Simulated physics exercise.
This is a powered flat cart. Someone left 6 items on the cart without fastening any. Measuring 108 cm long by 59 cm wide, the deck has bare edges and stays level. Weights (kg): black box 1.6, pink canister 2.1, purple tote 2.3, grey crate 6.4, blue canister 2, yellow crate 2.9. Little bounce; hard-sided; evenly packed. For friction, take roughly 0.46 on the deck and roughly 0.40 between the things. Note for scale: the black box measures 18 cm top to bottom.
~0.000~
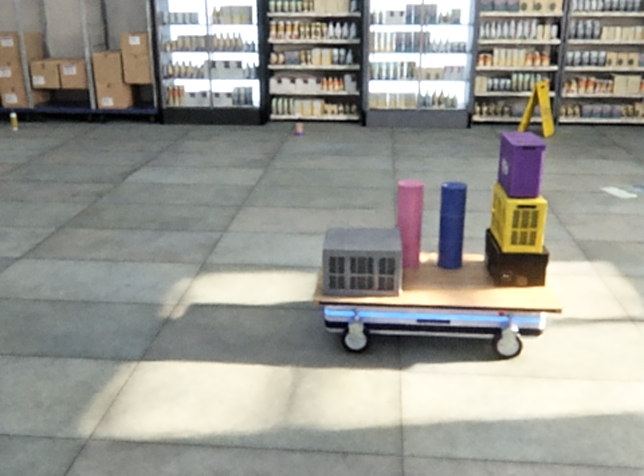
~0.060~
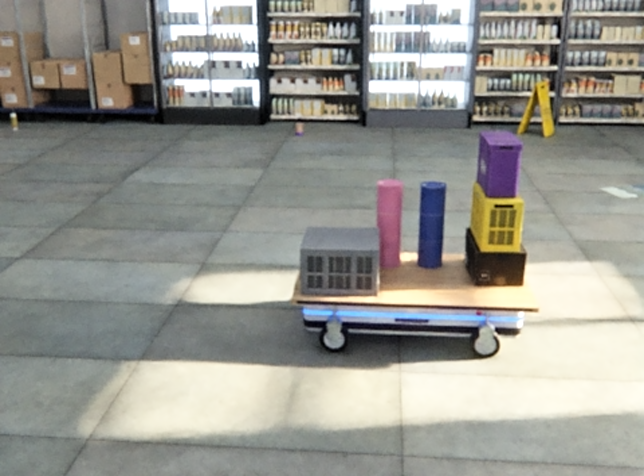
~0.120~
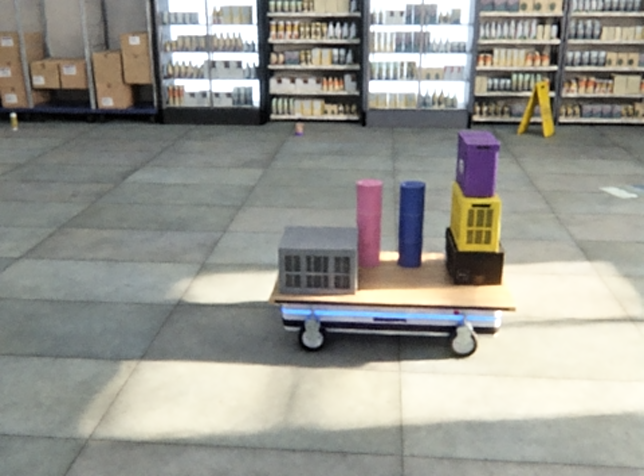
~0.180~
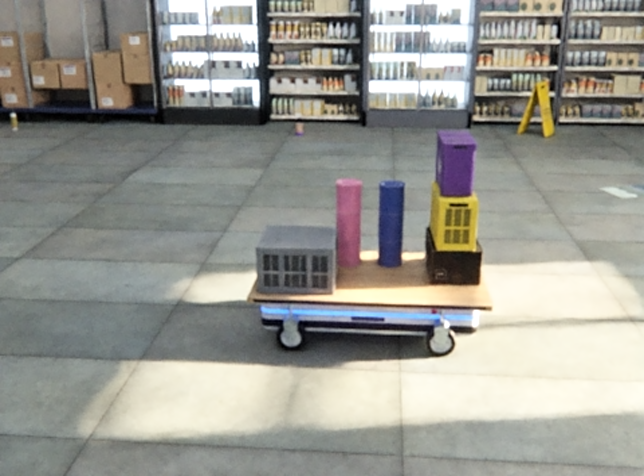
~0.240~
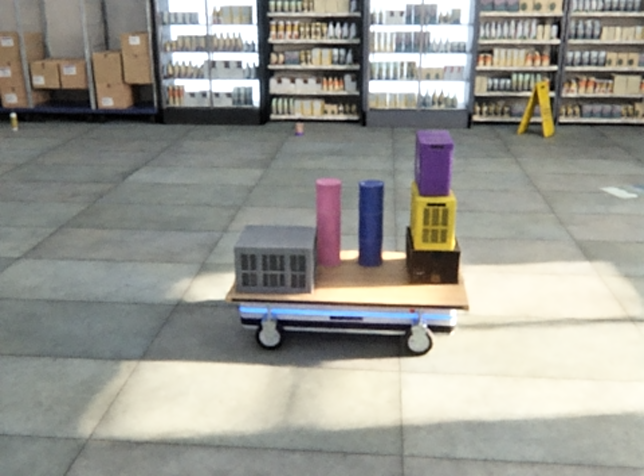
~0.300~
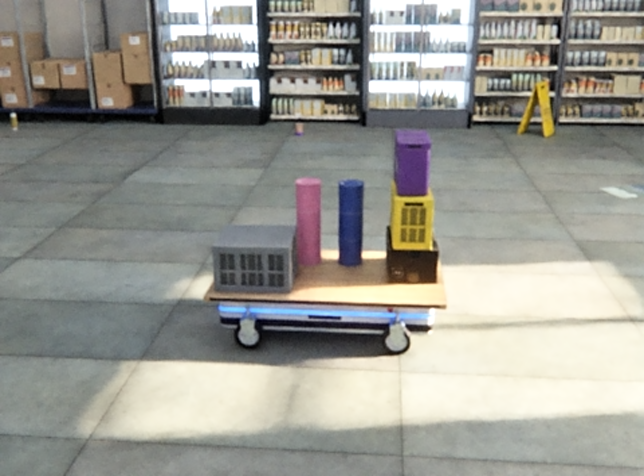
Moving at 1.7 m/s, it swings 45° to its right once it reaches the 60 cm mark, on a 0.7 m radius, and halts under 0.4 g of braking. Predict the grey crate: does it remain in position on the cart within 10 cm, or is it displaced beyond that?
It is displaced.
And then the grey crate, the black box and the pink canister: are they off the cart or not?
Observed: Grey crate exits its support; black box remains in bounds; pink canister exits its support.
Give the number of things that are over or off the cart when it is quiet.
Altogether, 6.
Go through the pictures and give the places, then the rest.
In the first frame, 0 cm covered; grey crate (362, 261); black box (515, 257).
In the second frame, 10 cm covered; purple tote (498, 164); blue canister (432, 225).
In the third frame, 20 cm covered; yellow crate (474, 215); black box (473, 256).
In the fourth frame, 31 cm covered; pink canister (349, 223); purple tote (455, 164).
In the fifth frame, 41 cm covered; blue canister (371, 224); yellow crate (432, 214).
In the sixth frame, 51 cm covered; grey crate (257, 258); black box (411, 254).
Around 0.70 s, 119 cm covered, turned 36°; grey crate now off the cart; pink canister at 55° to upright; blue canister at 33° to upright.
Around 1.30 s, 182 cm covered, turned 45°, stopped; pink canister on its side; blue canister on its side; purple tote at 13° to upright.
Around 1.90 s, 182 cm covered, turned 45°, stopped; pink canister on its side; purple tote on its side; blue canister on its side.
Finally (3.3 s), off the cart, pink canister and grey crate; on their side or leaning hard on the cart, black box, purple tote, blue canister and yellow crate. In the last view, grey crate near (63, 249).
